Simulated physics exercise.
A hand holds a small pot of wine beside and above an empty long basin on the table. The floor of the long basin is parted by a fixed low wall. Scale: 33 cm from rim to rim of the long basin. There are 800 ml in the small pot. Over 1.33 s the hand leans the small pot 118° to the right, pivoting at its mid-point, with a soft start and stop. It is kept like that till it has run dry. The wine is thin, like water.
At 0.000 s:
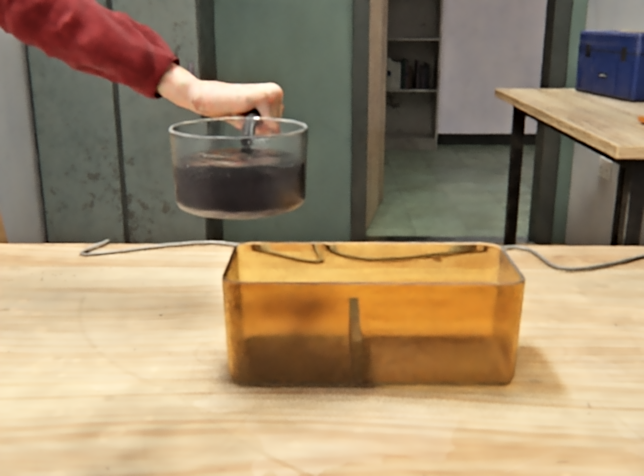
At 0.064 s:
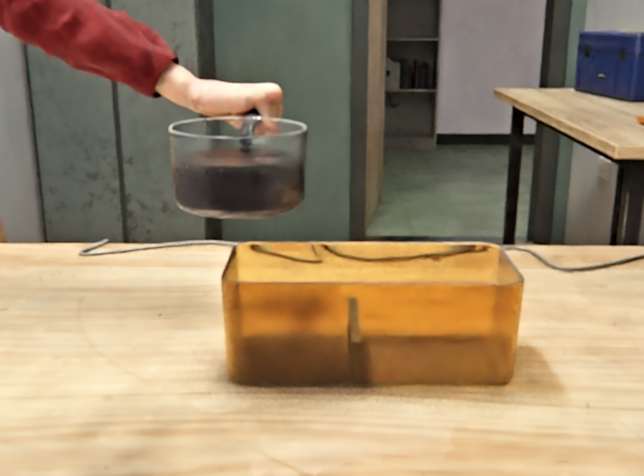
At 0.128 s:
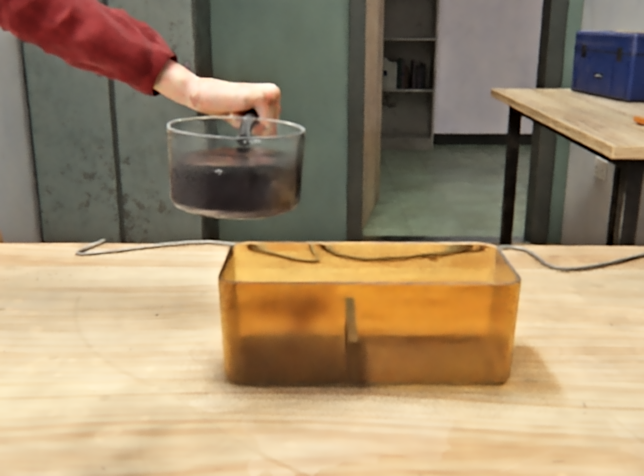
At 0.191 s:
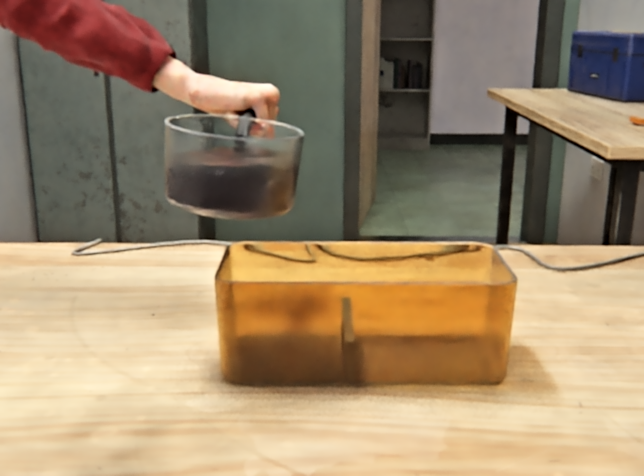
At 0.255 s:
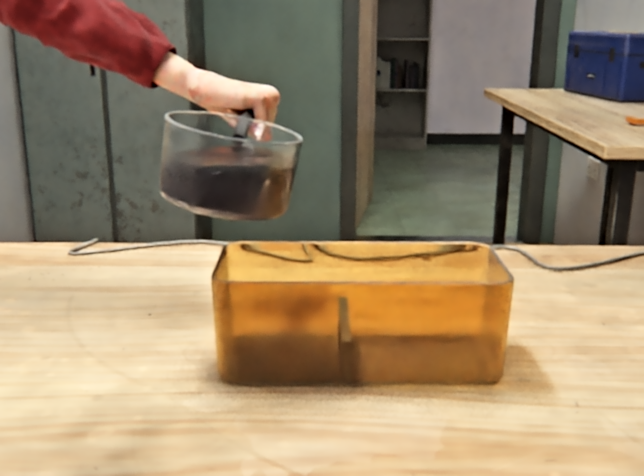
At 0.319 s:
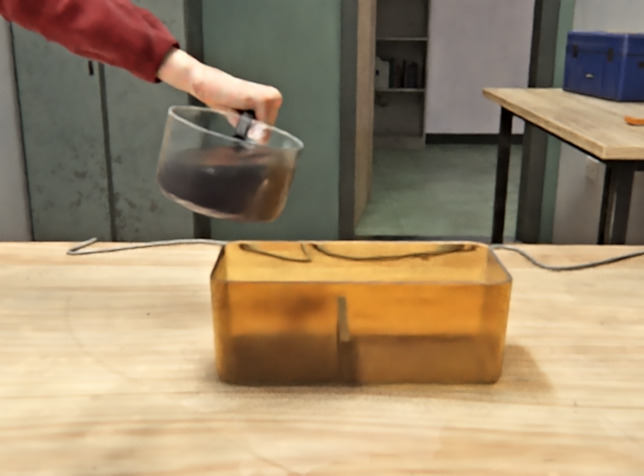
On a wooden table sat a long amber basin, and above its left side a hand in a red sleeve held a small clear pot of dark wine, then slowly leaned it to the right.
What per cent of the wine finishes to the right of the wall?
Roughly 42 per cent is past the wall.
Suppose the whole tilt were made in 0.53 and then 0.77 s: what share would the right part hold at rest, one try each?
In turn about 20 and 25 per cent.
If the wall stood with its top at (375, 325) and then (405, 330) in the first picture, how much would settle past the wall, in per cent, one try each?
First 15, then 10 per cent.
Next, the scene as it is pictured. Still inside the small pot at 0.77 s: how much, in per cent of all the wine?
Near 60 in a hundred.
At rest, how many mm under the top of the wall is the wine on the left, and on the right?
Some 26 mm on the left and 36 mm on the right.
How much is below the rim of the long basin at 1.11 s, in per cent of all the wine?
Near 86 in a hundred.
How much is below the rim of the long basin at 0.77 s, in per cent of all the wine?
About 14 per cent.
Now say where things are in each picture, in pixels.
Tilt 0°; pouring edge (306, 129); surface from (178, 158) to (304, 158); the long basin's rim runs from (230, 263) to (513, 264); the wall's top is at (355, 319), in the first frame.
Tilt 1°; pouring edge (306, 130); surface from (177, 158) to (303, 158), in the second frame.
Tilt 3°; pouring edge (304, 132); surface from (174, 158) to (300, 158), in the third frame.
Tilt 6°; pouring edge (302, 136); surface from (170, 157) to (297, 158), in the fourth frame.
Tilt 10°; pouring edge (301, 141); surface from (166, 156) to (295, 158), in the fifth frame.
Tilt 16°; pouring edge (302, 148); surface from (164, 156) to (295, 159), in the sixth frame.
After 0.77 s the tilt is 74° and 61 per cent is still to pour, 4 is left of the wall and 10 right of it.
After 1.11 s the tilt is 110° and 8 per cent is still to pour, 45 is left of the wall and 41 right of it.
After 1.45 s the tilt is 118° and 0 per cent is still to pour, 58 is left of the wall and 42 right of it.
After 1.83 s the tilt is 118° and 0 per cent is still to pour, 58 is left of the wall and 42 right of it.
In the end 58 per cent lies left of the wall, 42 right of it and 0 outside.
